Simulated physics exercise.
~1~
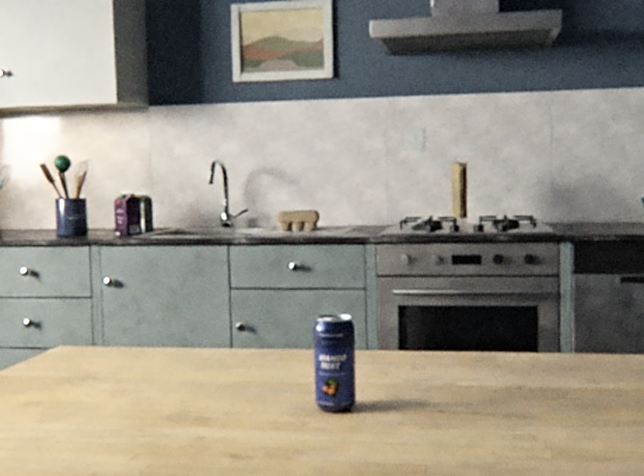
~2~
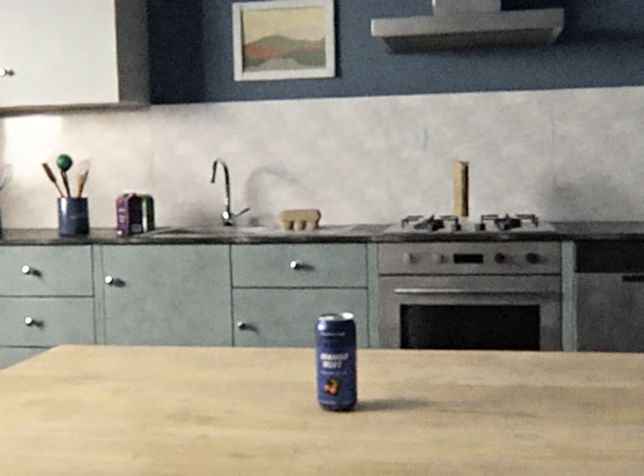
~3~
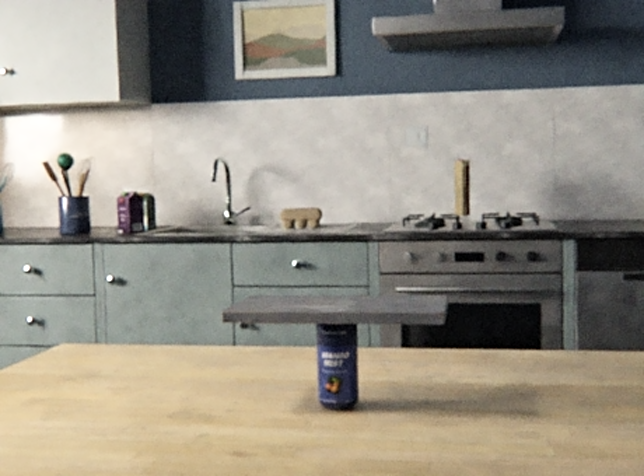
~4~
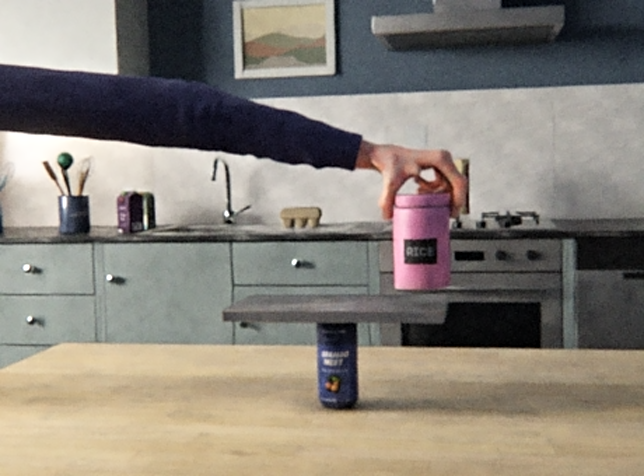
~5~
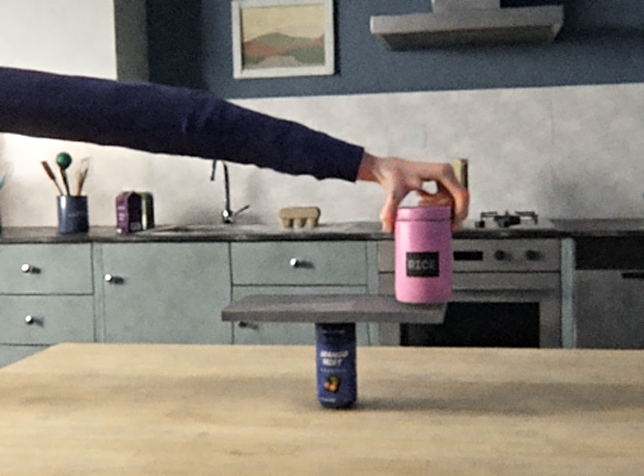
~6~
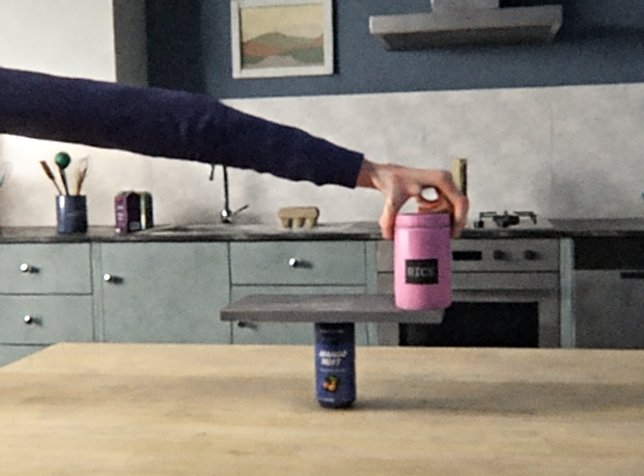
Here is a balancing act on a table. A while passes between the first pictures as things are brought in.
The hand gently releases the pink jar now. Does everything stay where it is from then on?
The stack does not carry the load.
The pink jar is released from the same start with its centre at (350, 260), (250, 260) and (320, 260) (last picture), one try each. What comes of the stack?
Case 1: Stable; case 2: Collapse; case 3: Stable.
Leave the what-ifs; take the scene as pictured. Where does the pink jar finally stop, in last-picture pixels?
Around (542, 399).
Then, 0.40 s on from there, pink jar now fallen; grey board turned 64° from how it was put.
Then, 0.60 s on from there, grey board on its side.
Then, 1.10 s on from there, grey board now fallen; blue can turned 53° from how it was put.
Then, 1.40 s on from there, blue can now fallen.
In the end, fallen, grey board, pink jar and blue can. At the end, from the last picture's camera, pink jar near (542, 398). The stack loses its balance.
